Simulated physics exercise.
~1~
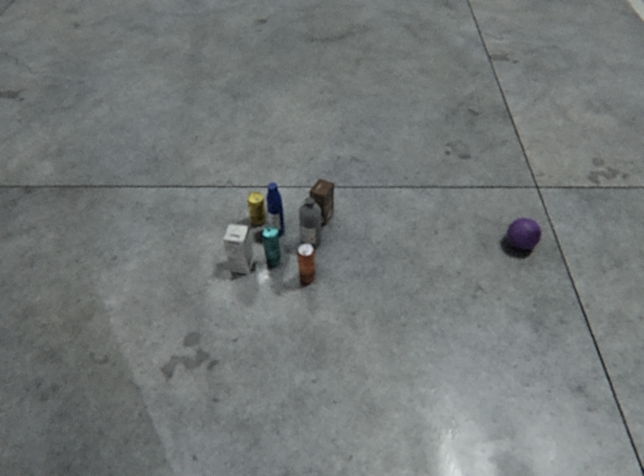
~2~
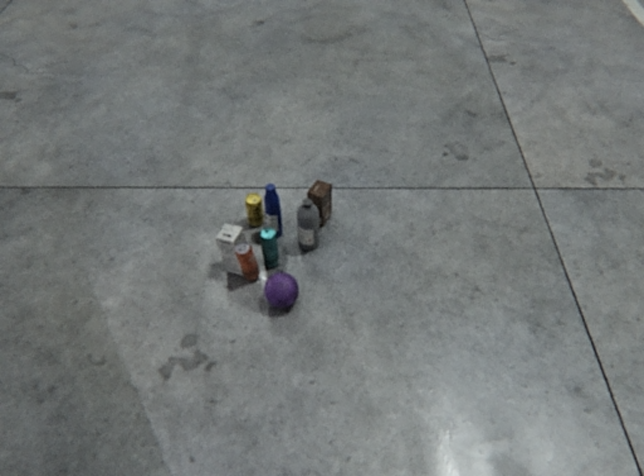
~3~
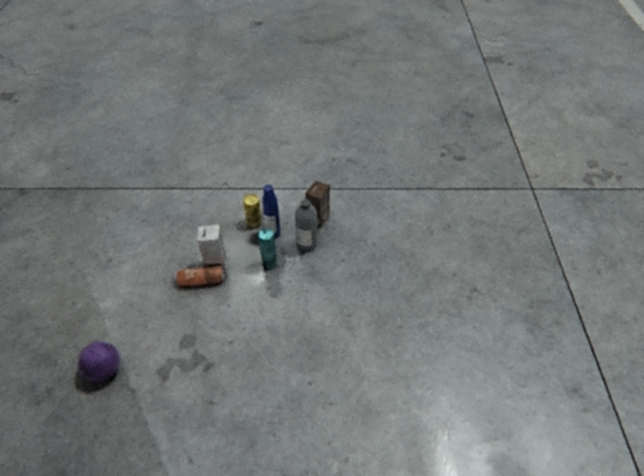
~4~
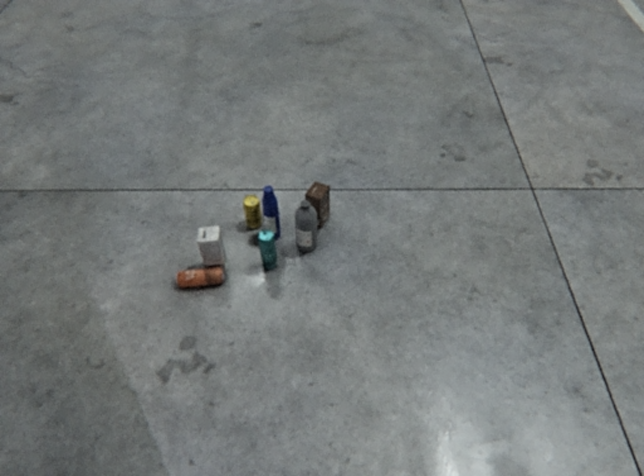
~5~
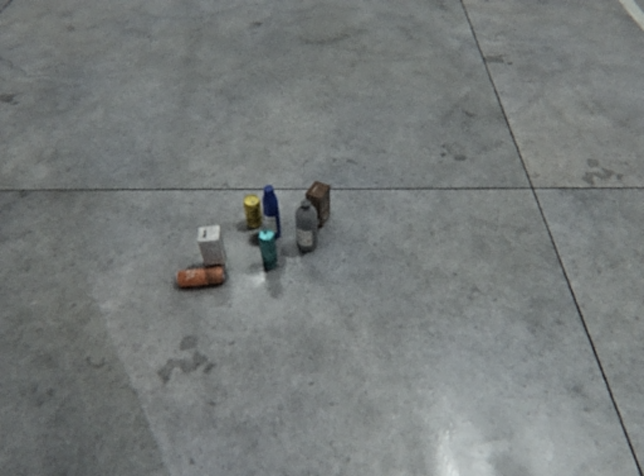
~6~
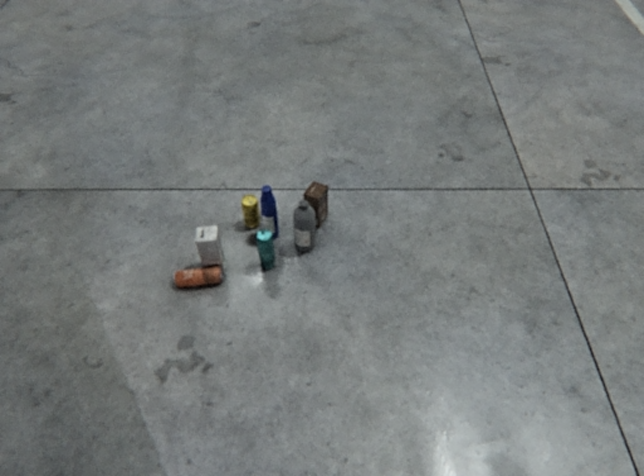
Purple ball rolling left across a concrete floor, toppling an orange can and shifting a white carton, other items left standing.
